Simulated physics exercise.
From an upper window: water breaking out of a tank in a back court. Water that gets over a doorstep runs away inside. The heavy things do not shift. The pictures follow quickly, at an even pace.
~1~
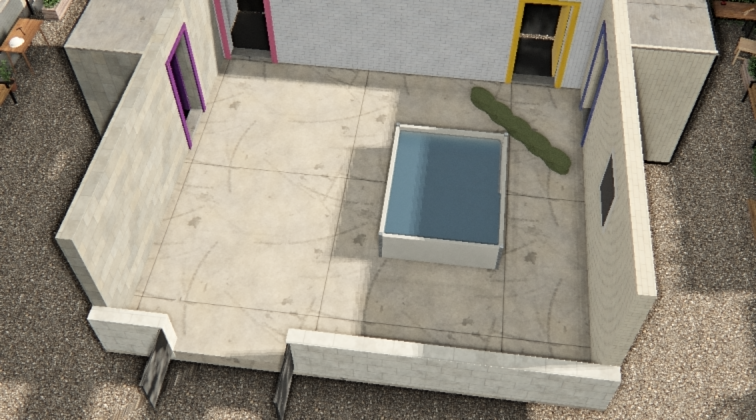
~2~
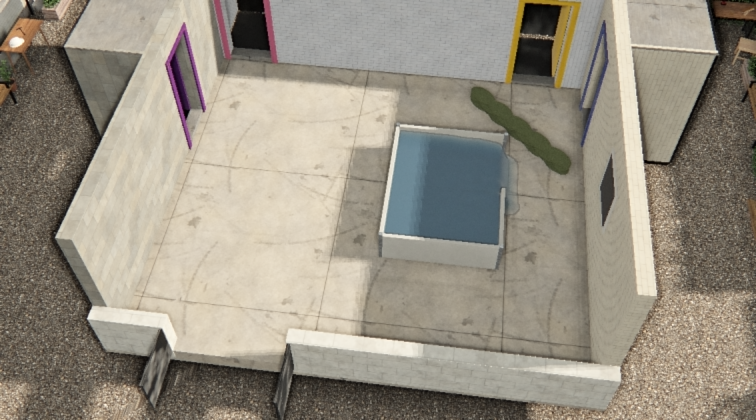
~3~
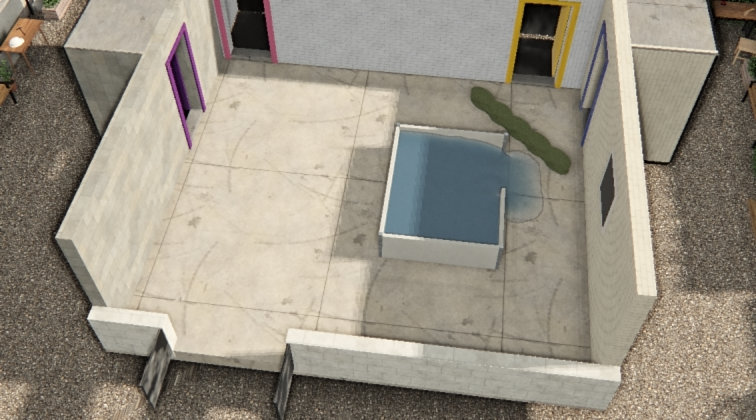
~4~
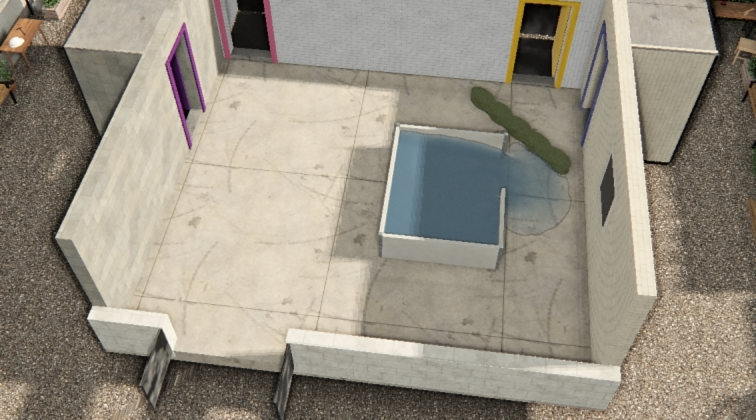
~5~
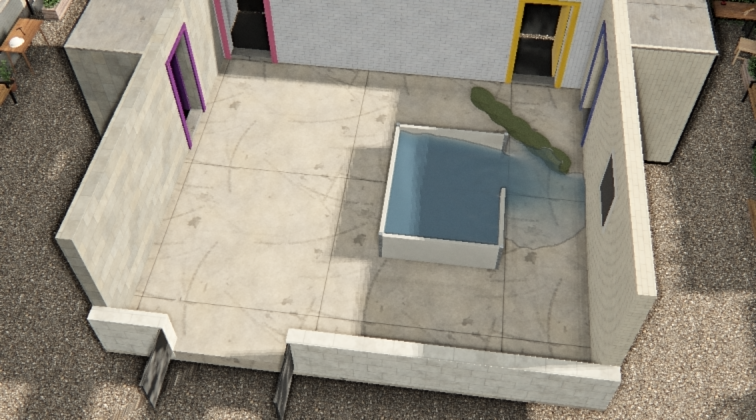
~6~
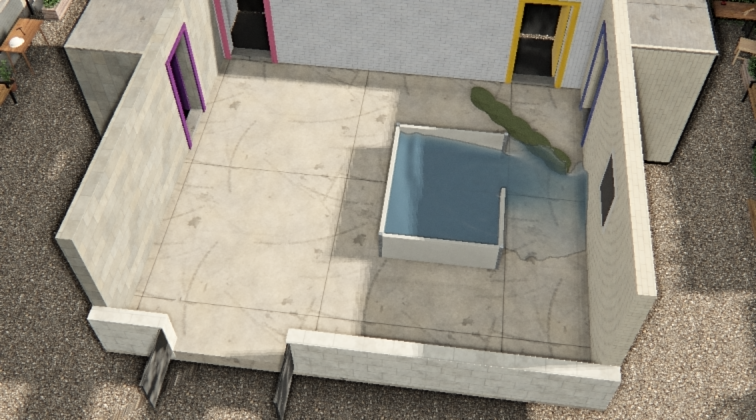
Water in an open tank in a walled courtyard broke out through a gap in its right side, spread across the paving past the end of a green hedge, and reached the right wall.
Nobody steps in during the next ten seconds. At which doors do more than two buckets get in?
The pink door stays under that; the yellow door takes more than that; the blue door stays under that; the purple door stays under that.
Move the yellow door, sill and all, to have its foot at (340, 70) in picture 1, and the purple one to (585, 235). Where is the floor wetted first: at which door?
That is the one in purple.
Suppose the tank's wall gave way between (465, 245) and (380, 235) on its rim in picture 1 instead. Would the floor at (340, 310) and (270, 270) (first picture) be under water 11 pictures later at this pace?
In turn: Under water, dry.
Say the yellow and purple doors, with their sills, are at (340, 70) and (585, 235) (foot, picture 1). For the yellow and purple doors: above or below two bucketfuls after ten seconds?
One by one: Yellow door holds; purple door goes over.
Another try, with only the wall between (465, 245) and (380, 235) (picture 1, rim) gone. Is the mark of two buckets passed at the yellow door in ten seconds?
My reading: Yellow lets less in.
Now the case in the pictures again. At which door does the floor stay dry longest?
It is the one in purple.
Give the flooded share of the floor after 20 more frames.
Some 40 per cent.
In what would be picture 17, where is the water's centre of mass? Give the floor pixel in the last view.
At about (483, 199).
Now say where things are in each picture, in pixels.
In the first picture, the open tank at (446, 185) is whole and still.
In the second picture, the front is at (507, 212), out from the gap at (500, 176).
In the third picture, the front is at (537, 210), out from the gap at (500, 178).
In the fourth picture, water pours out at (500, 178) and has run to (567, 203).
In the fifth picture, the front is at (584, 223), out from the gap at (500, 178).
In the sixth picture, water pours out at (500, 178) and has run to (585, 244).
A moment on, water covers 10 % of the floor; the pink door not reached, the yellow door not reached, the blue door wet at the sill, nothing in, the purple door not reached.
Next, water covers 25 % of the floor; the pink door not reached, the yellow door under two buckets in, the blue door wet at the sill, nothing in, the purple door not reached.
Then, water covers 40 % of the floor; the pink door not reached, the yellow door over two buckets in, the blue door wet at the sill, nothing in, the purple door not reached.
Later, water covers 75 % of the floor; the pink door wet at the sill, nothing in, the yellow door far over two buckets in, the blue door wet at the sill, nothing in, the purple door not reached.
In the end, water covers 90 % of the floor; the pink door wet at the sill, nothing in, the yellow door far over two buckets in, the blue door wet at the sill, nothing in, the purple door wet at the sill, nothing in.
